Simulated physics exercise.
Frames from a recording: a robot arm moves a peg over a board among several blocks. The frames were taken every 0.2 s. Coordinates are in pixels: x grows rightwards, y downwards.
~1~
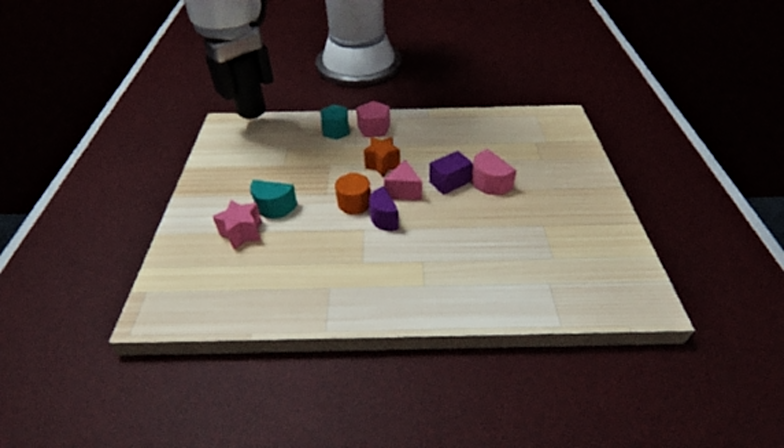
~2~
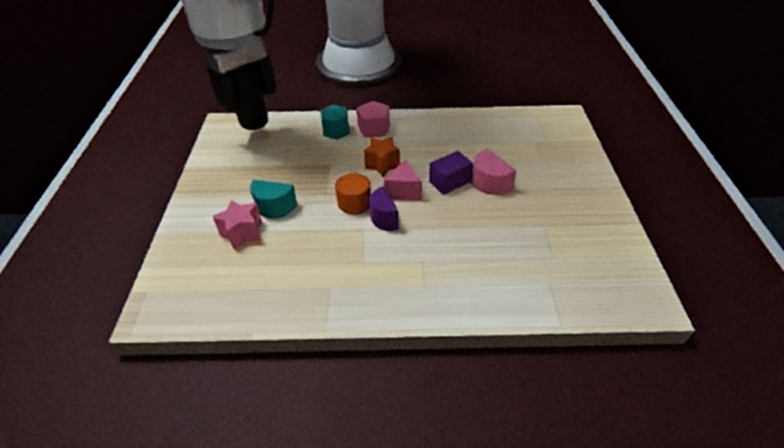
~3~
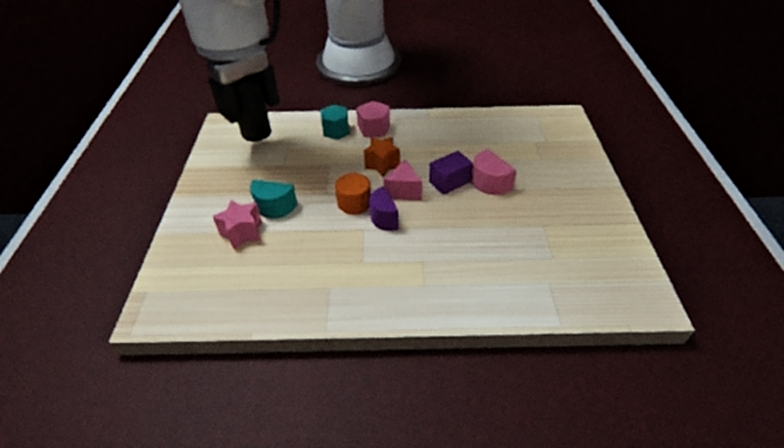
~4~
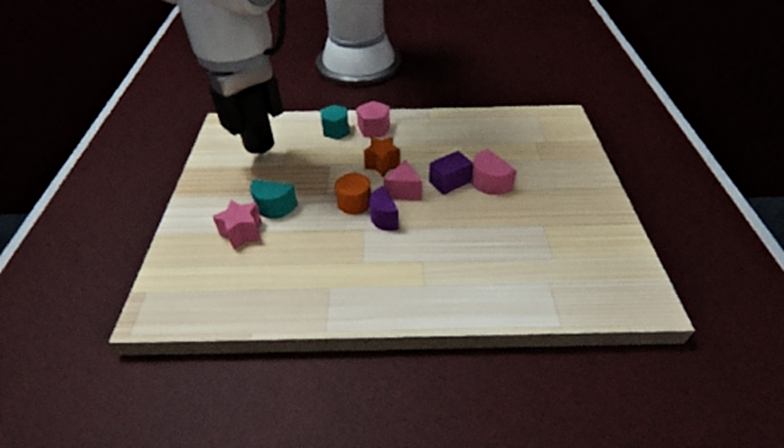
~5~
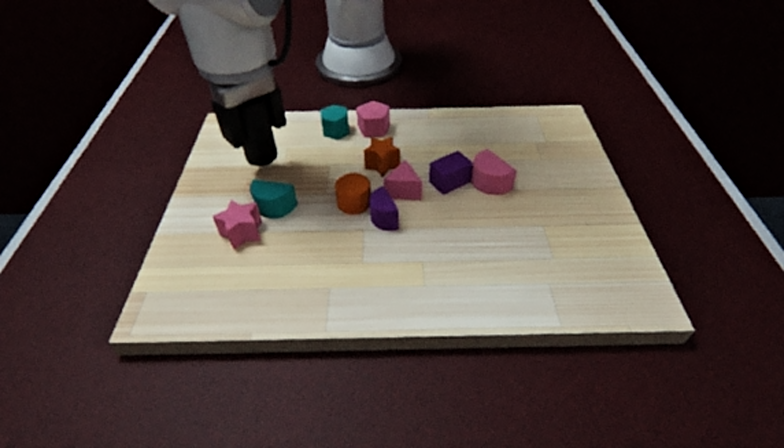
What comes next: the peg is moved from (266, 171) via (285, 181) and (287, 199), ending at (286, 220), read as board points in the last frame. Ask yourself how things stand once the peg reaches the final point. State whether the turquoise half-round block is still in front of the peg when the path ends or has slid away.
Most likely the turquoise half-round block stays ahead.
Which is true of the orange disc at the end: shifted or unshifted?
That block stands still.
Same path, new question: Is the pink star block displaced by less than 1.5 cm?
No - that is not the case.
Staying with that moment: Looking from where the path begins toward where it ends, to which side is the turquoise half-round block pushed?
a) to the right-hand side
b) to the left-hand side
Option a.
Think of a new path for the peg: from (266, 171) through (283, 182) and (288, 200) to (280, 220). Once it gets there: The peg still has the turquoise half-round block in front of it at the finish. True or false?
True
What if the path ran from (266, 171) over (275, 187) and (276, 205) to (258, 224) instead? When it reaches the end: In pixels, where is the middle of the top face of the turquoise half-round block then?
Its top middle is near (267, 222).
The first path, step by step. One third of the way, peg (282, 167); nothing pushed yet.
Two thirds of the way, peg (284, 186); pink star block (232, 217); turquoise half-round block (266, 198), turned 15° clockwise.
At the end, peg (283, 206); pink star block (227, 225), turned 60° clockwise; turquoise half-round block (263, 220), turned 20° clockwise; orange disc in place.
